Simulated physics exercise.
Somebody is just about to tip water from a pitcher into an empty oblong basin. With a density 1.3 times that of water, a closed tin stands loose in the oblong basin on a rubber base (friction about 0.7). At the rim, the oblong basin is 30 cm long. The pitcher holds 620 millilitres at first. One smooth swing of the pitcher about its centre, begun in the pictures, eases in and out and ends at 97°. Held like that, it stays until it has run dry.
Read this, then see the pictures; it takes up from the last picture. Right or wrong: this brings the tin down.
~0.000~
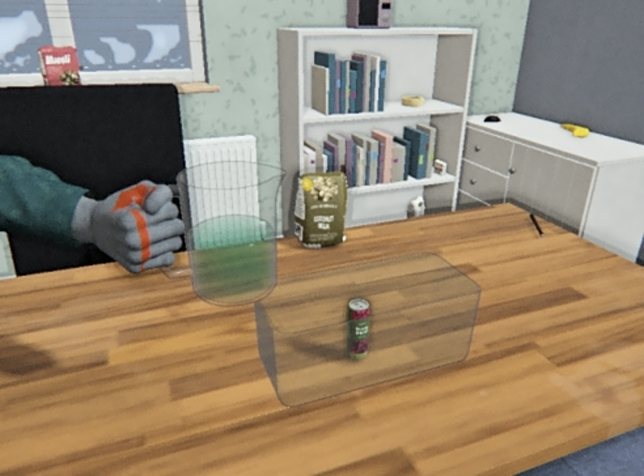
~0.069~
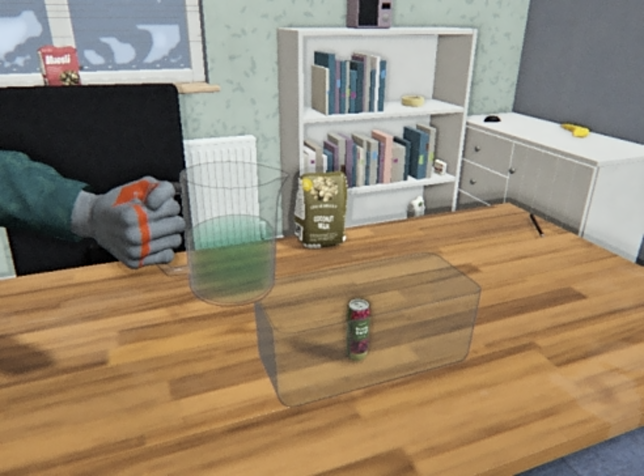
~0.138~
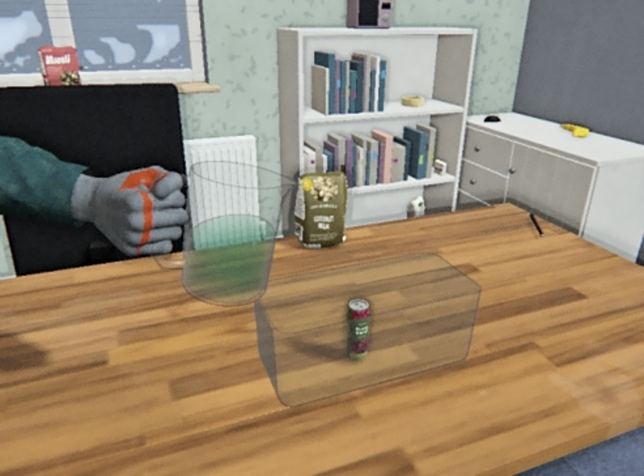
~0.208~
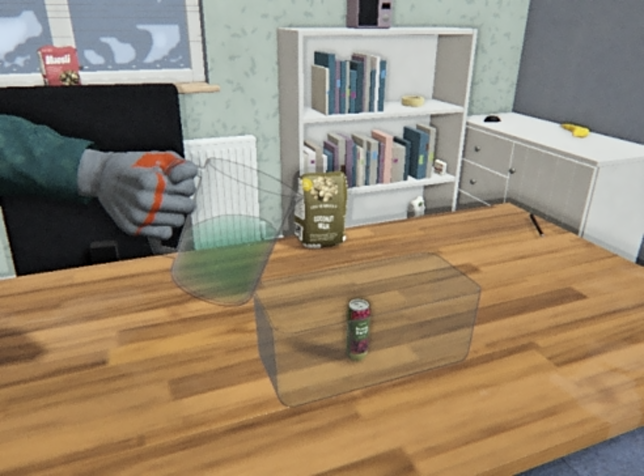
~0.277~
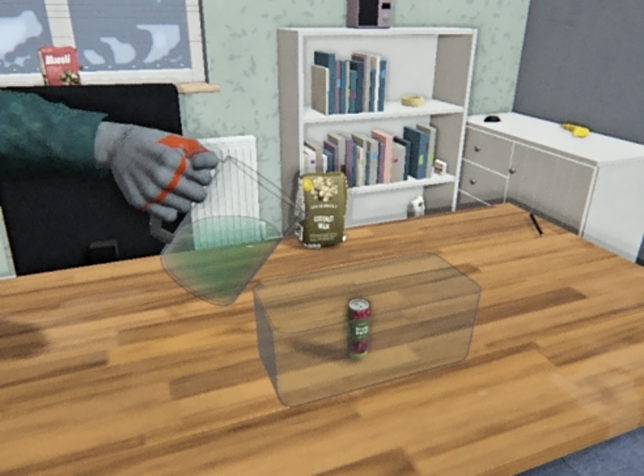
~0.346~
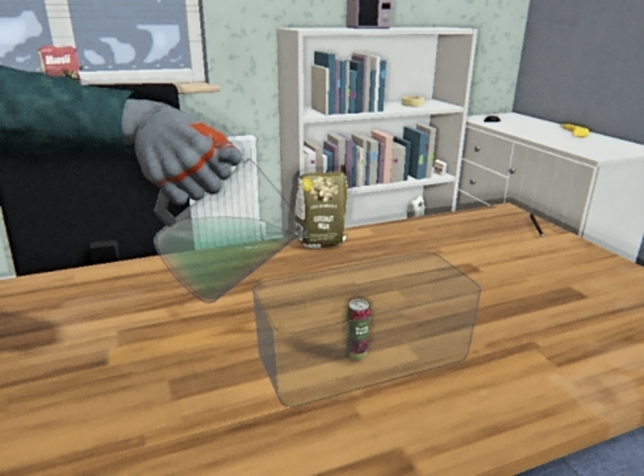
Right, the tin comes down.
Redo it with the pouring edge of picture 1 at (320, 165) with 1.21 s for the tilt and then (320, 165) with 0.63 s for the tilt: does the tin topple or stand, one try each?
Run one: It does not tip. Run two: It does not tip.
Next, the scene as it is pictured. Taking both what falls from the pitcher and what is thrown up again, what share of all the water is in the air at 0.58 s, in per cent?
18 %.
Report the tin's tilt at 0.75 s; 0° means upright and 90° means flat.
I'd say it's tipped close to 0 degrees.
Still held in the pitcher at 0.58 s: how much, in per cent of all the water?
Around 72 percent.
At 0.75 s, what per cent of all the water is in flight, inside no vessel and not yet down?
Close to 14 per cent.
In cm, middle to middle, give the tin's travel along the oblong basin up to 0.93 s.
Around 5 centimetres.
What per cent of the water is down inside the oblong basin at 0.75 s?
My estimate is about 54 percent.
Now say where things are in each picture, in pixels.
In the first picture, it leans 0°; its right rim is at (286, 170); the water meets the walls at (188, 234) and (271, 222); the oblong basin's rim runs from (263, 309) to (458, 271); the tin's top is at (359, 307).
In the second picture, it leans 3°; its right rim is at (289, 173); the water meets the walls at (188, 235) and (271, 222).
In the third picture, it leans 11°; its right rim is at (296, 181); the water meets the walls at (187, 237) and (272, 221).
In the fourth picture, it leans 24°; its right rim is at (304, 195); the water meets the walls at (182, 239) and (274, 223).
In the fifth picture, it leans 39°; its right rim is at (309, 214); the water meets the walls at (166, 246) and (278, 225).
In the sixth picture, it leans 56°; its right rim is at (308, 235); the water meets the walls at (159, 233) and (287, 230).
After 0.58 s the tilt is 96° and 72 per cent is still to pour; the tin stands where it began.
After 0.75 s the tilt is 97° and 32 per cent is still to pour; the tin stands 1 cm from where it began.
After 0.93 s the tilt is 97° and 14 per cent is still to pour; the tin leans 21°.
After 1.13 s the tilt is 97° and 5 per cent is still to pour; the tin lies on its side.
In the end the tin lies on its side.
